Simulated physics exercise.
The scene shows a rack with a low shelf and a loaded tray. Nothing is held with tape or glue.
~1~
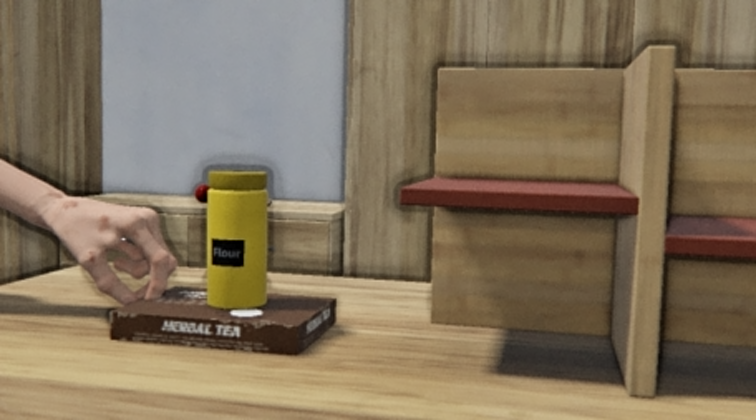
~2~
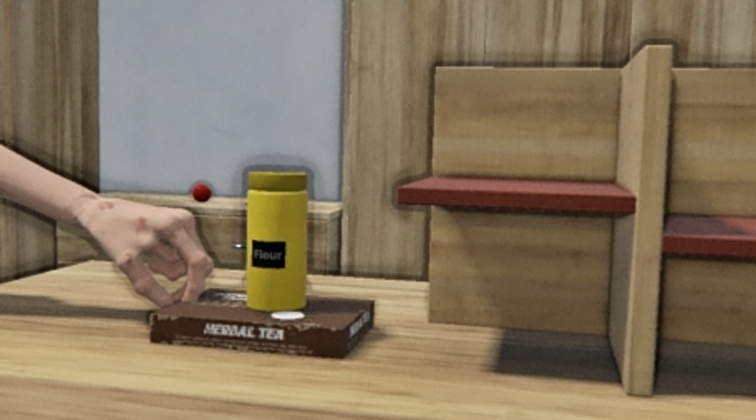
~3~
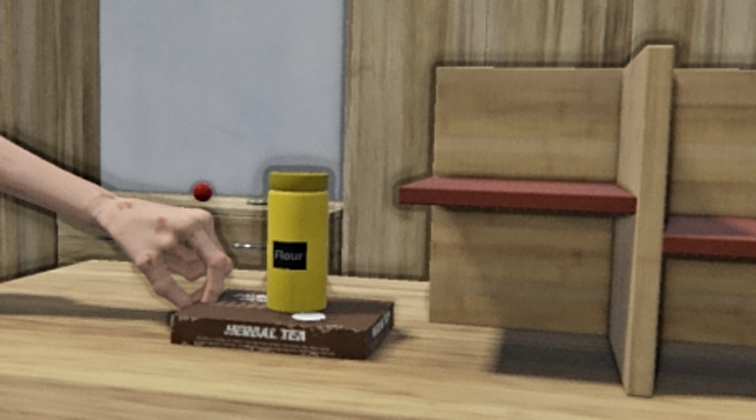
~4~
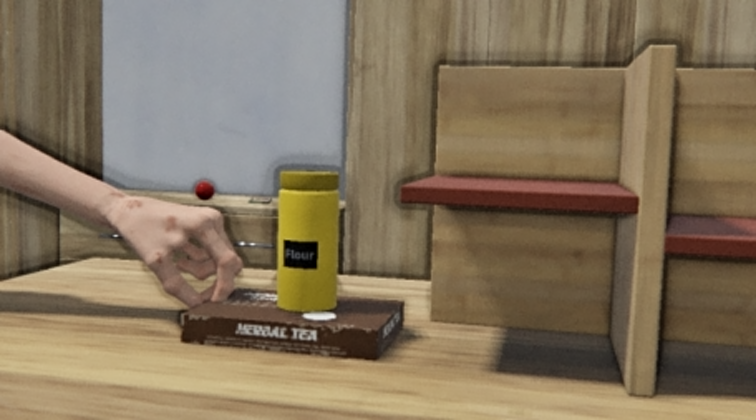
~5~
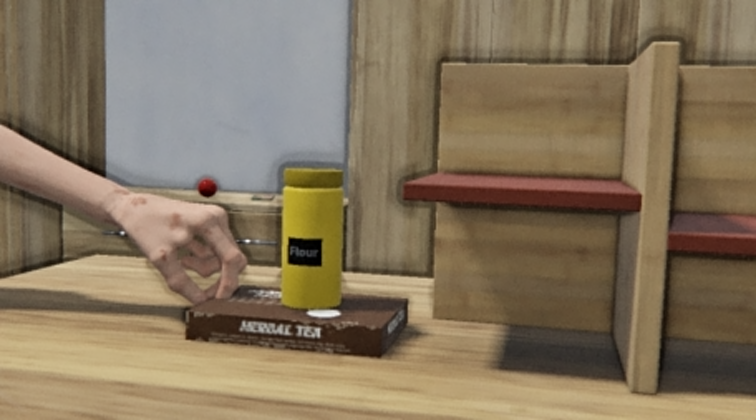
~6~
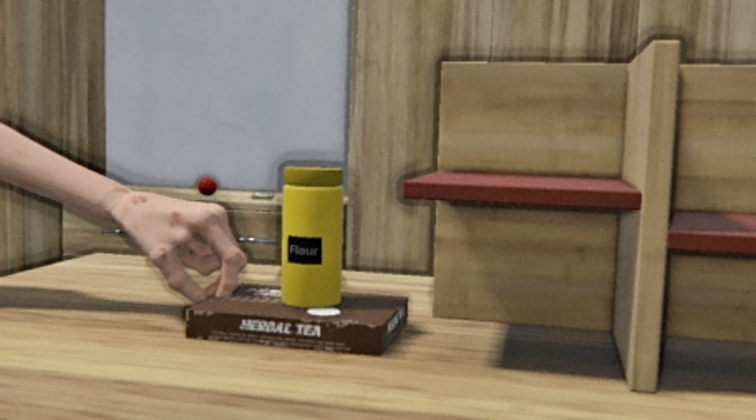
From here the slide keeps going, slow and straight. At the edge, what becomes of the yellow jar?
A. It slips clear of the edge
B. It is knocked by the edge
Answer: B.
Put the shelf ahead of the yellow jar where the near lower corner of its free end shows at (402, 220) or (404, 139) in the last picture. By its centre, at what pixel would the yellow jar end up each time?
I'd expect it to end near (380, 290) and near (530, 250), respectively.
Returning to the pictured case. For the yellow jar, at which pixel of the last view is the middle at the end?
Around (388, 286).
Then, 1.04 s on from there, yellow jar turned 13° from its first pose near (399, 236).
Then, 1.44 s on from there, yellow jar turned 50° from its first pose near (407, 243).
Then, 1.58 s on from there, yellow jar on its side near (382, 276).
In the end, the yellow jar is knocked back, near (388, 286).
